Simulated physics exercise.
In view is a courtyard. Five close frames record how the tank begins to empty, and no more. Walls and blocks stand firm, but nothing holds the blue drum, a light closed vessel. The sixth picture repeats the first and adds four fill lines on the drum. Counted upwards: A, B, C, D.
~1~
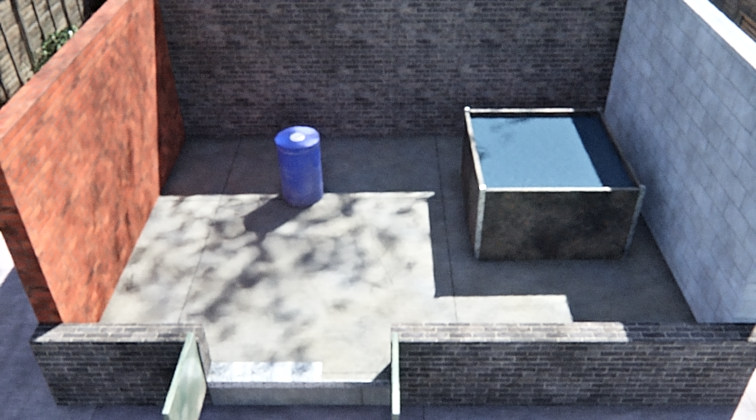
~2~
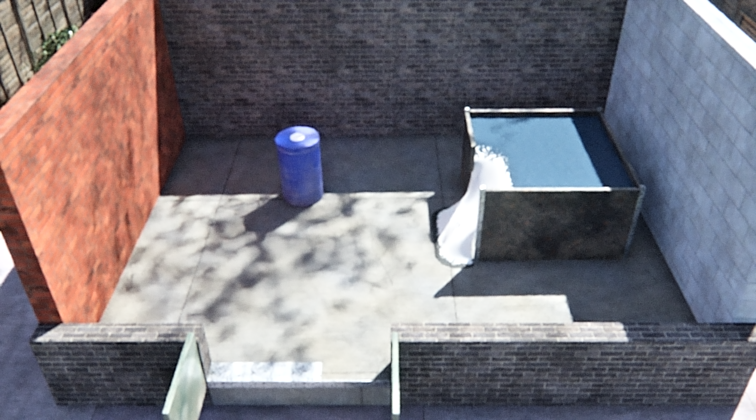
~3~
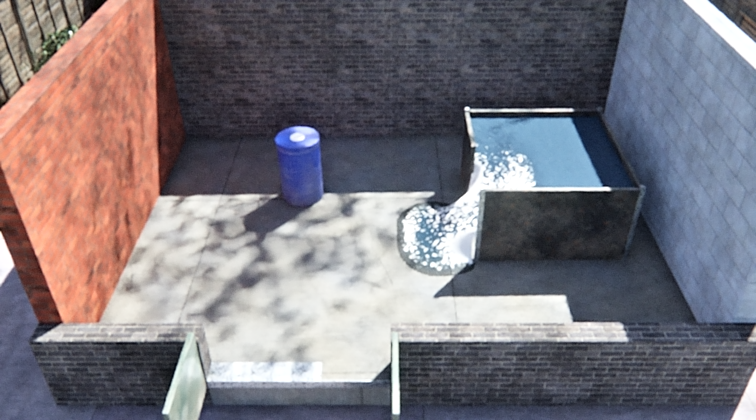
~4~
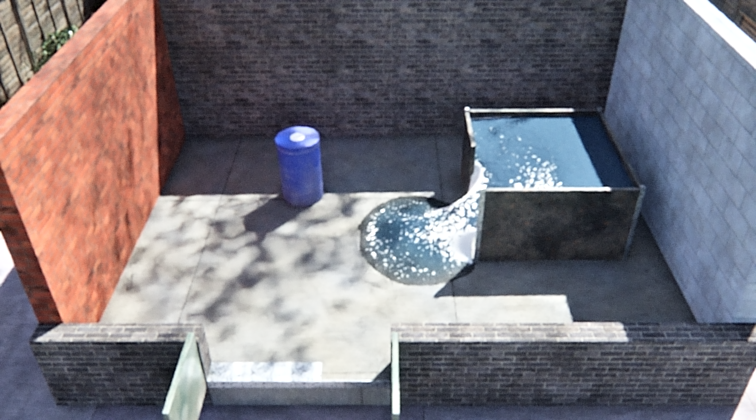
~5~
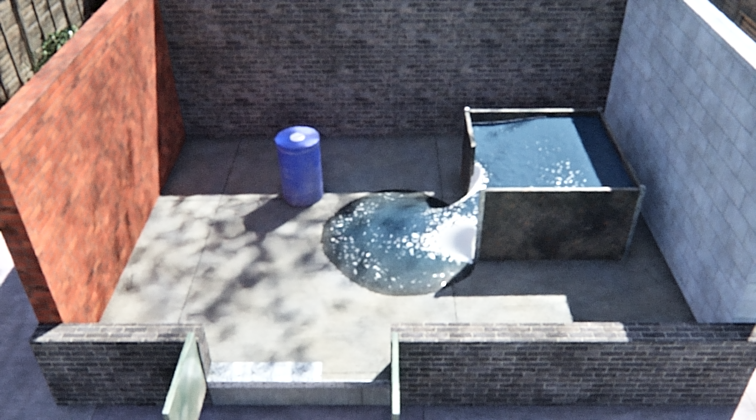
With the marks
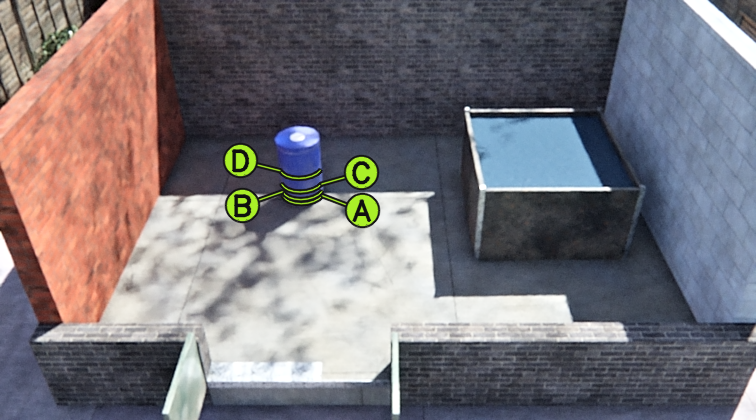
In a walled courtyard, a blue drum stands on the paved ground to the left of a full, open-topped tank. Water bursts in a white, foaming rush from the tank's left side, then spreads leftward across the paving in a widening, bubble-flecked pool while the drum stays still.
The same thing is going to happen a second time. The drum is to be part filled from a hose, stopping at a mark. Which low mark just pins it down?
Line D.
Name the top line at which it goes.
That is line C.
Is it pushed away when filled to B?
Yes, it does.
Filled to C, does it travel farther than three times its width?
No.
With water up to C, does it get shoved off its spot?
Yes, it does.
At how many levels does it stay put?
One of them.
On the marked copy, A at (301, 203); B at (300, 199); C at (300, 192); D at (298, 178); from the bottom up A, B, C, D.
If A is chosen, it is pushed about 4 times its own width away.
If B is chosen, it is pushed about 3 times its own width away.
If C is chosen, it is pushed about its own width away.
If D is chosen, it does not move.
